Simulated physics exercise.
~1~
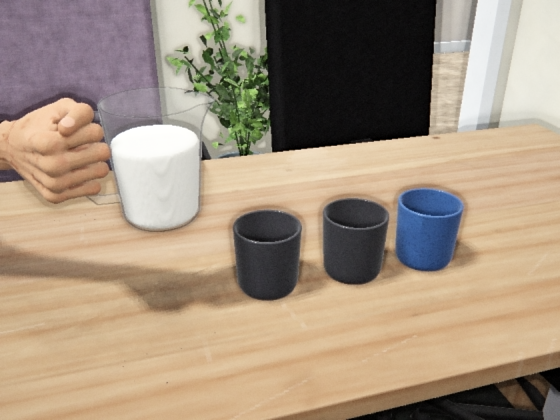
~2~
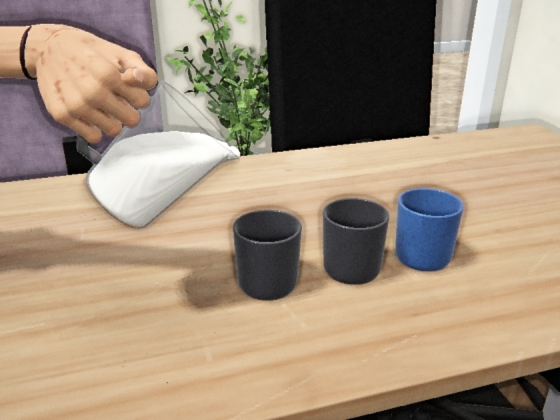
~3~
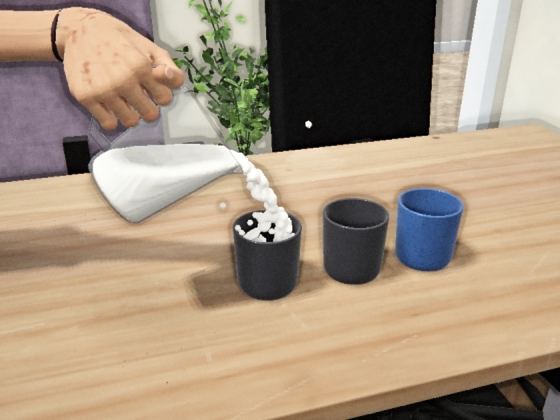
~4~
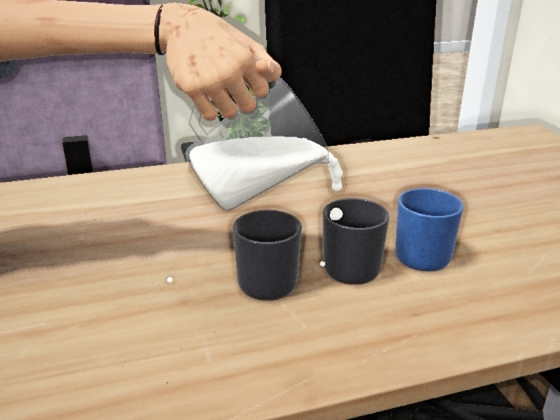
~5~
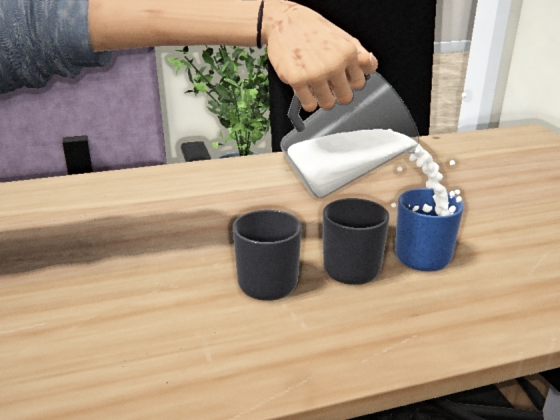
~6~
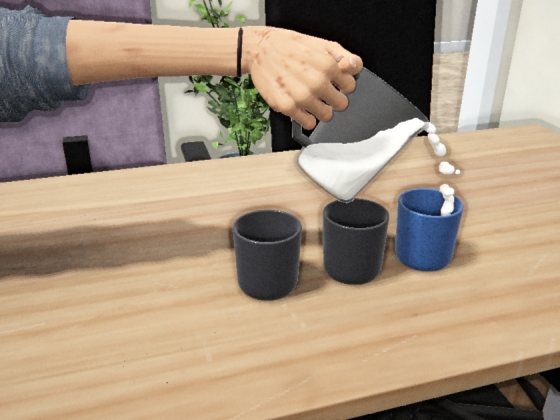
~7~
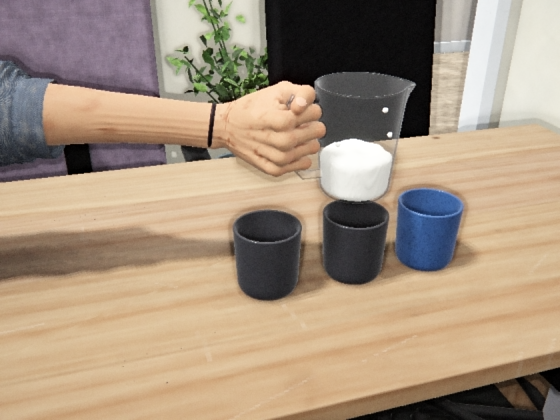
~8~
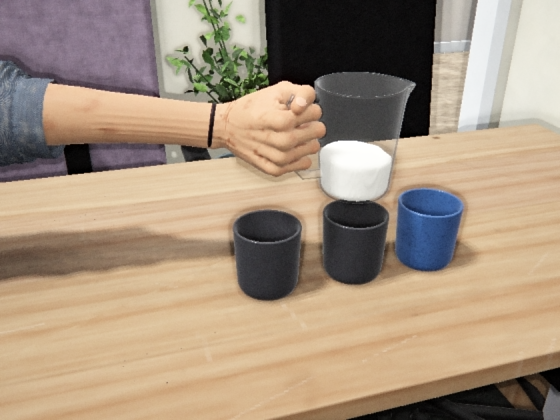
A hand tilted a clear jug of milk to the right and swept it over two black mugs and a blue one, pouring as it went, then set it upright behind them, still holding it with some milk left inside.
